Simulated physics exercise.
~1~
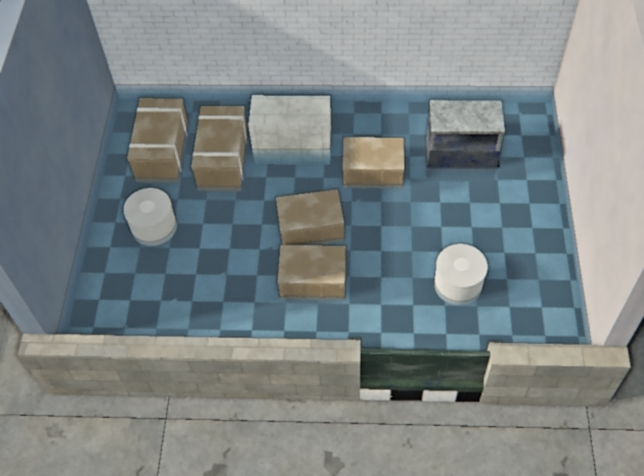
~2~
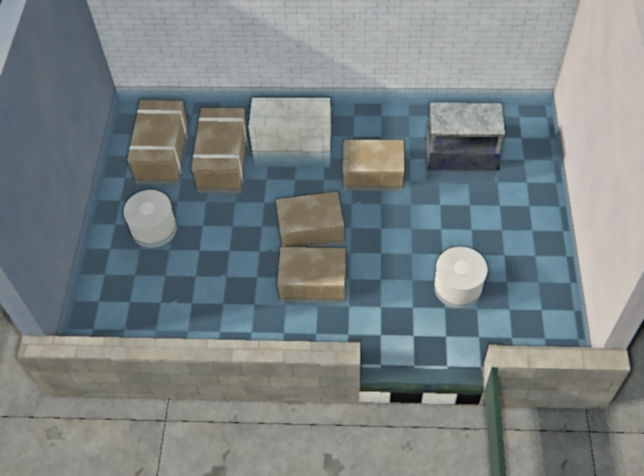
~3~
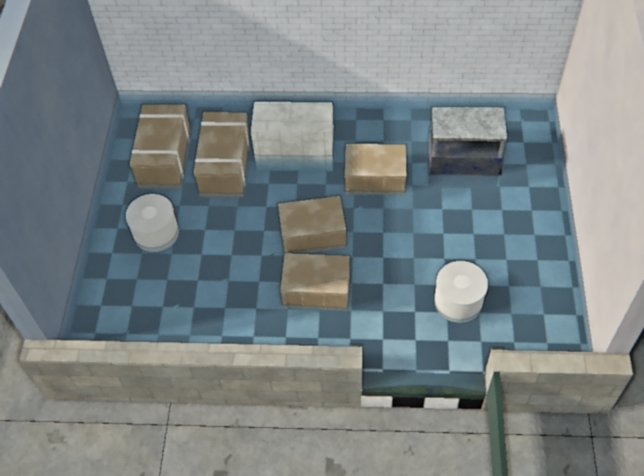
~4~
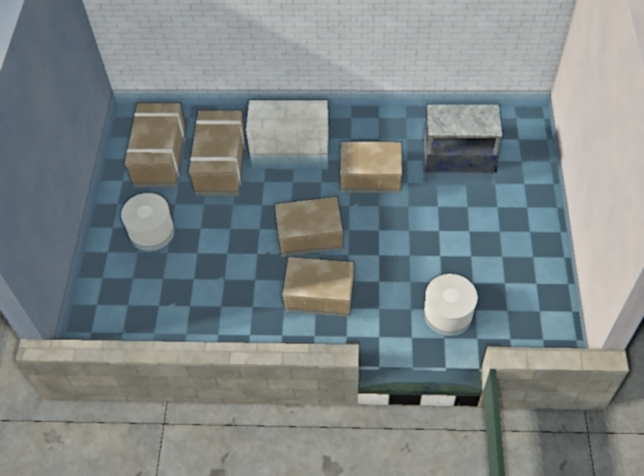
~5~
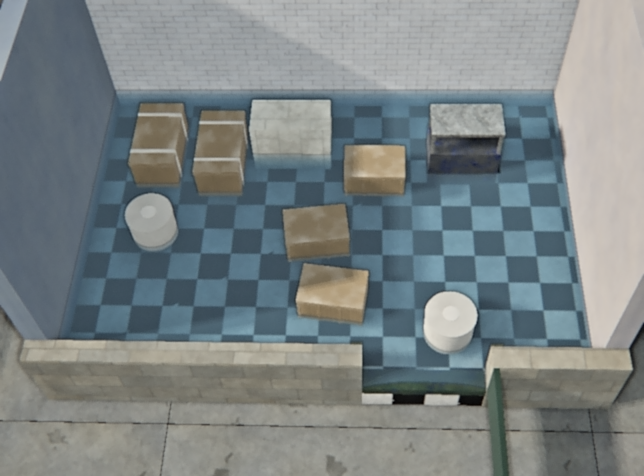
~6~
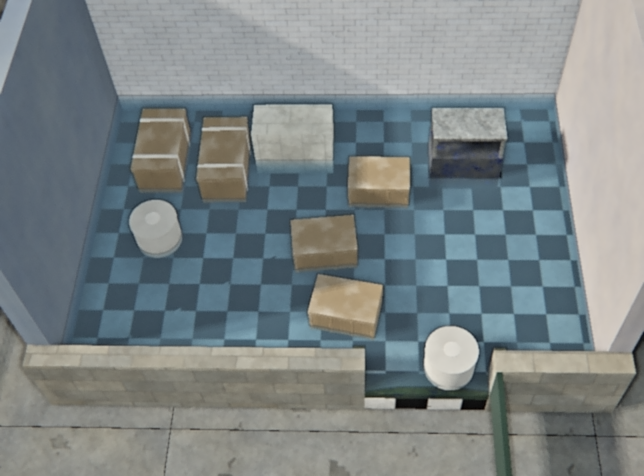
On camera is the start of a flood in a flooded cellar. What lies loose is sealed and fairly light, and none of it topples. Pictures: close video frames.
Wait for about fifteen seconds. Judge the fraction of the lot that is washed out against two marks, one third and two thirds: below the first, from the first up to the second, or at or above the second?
The central band.
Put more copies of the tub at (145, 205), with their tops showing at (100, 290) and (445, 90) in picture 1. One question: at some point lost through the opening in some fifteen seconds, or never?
Remains, remains.
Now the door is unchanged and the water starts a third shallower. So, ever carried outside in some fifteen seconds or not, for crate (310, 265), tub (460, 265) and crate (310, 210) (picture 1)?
Respectively: Exited / exited / exited.
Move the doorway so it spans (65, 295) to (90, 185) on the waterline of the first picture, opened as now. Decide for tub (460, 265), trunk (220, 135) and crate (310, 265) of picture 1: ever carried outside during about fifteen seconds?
Remains, escapes, escapes.
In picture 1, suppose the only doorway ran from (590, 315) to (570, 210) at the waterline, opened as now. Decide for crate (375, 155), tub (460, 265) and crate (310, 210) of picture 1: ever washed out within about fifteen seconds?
Result by object, in the order asked: Flushed / flushed / flushed.
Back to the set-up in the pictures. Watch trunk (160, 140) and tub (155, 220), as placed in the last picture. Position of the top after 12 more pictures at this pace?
First top about at (180, 156); second top about at (196, 240).
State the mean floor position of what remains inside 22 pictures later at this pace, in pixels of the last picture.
Their average sits at about pixel (242, 232).
A moment on, 1 of 7 are out; 6 afloat.
Next, 3 of 7 are out; 4 afloat.
Later, 4 of 7 are out; 3 afloat.
In the end, 4 of 7 are out; 3 afloat.
